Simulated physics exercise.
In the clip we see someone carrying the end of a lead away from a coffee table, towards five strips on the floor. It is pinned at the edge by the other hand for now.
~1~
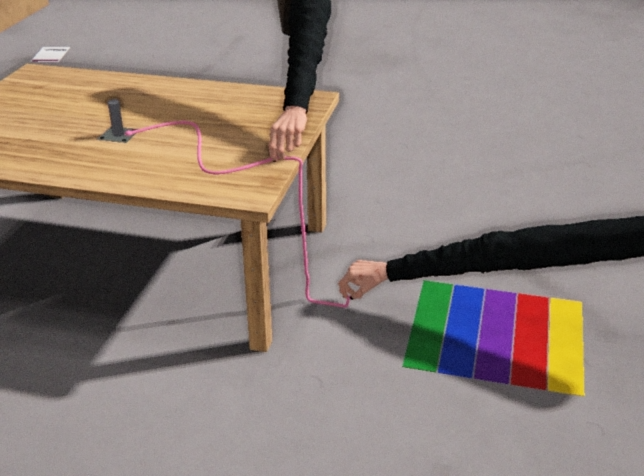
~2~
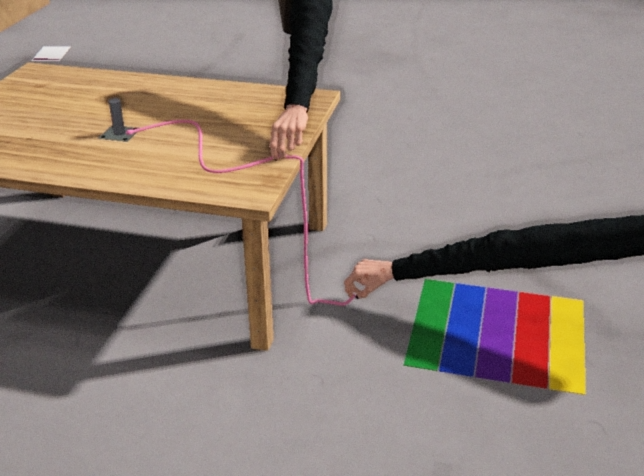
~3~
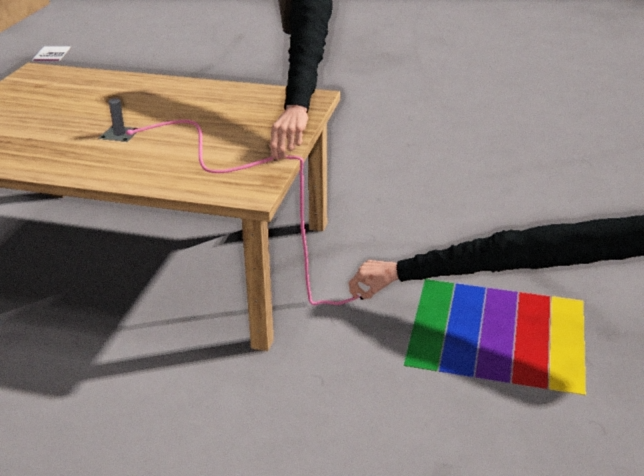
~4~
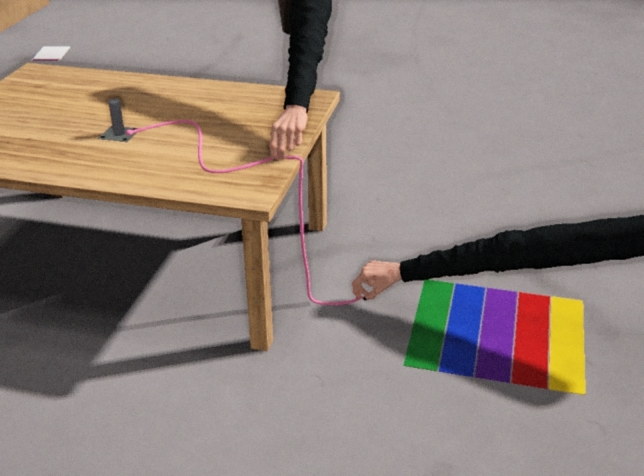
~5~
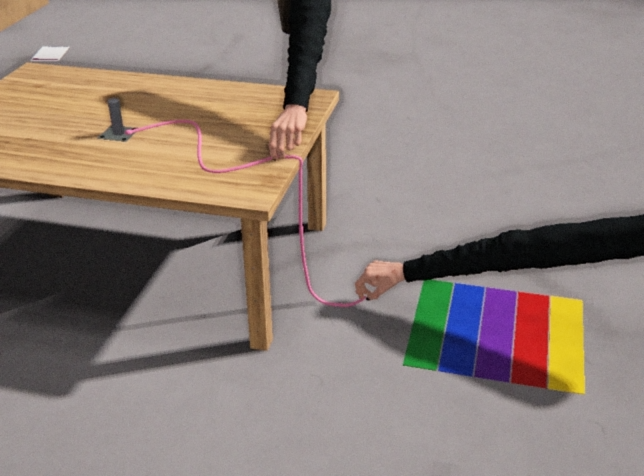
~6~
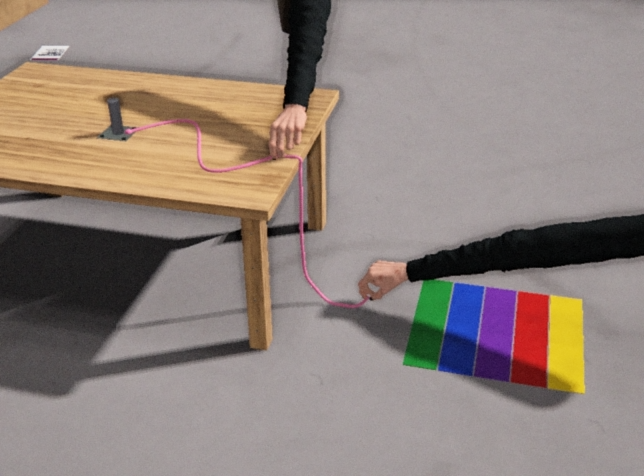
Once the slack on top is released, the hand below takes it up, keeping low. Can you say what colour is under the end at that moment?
Yes, it is yellow.
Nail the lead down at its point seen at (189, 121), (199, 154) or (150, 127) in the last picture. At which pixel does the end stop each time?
Taking the tries in turn: (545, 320), (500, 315) and (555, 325).
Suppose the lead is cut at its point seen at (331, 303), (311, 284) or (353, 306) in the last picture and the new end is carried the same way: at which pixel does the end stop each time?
Going through them in turn gives (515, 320), (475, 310) and finally (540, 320).
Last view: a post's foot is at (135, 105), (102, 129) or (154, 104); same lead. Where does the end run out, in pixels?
The first try gives (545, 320), the second (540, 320) and the third (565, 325).
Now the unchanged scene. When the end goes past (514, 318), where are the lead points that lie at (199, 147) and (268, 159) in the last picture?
Result - first point (247, 149), second point (322, 210).
Soon after, end near (514, 318); over purple.
After that, end near (548, 323); over red.
At the stop, end near (569, 326); over yellow. It halts on the yellow strip.
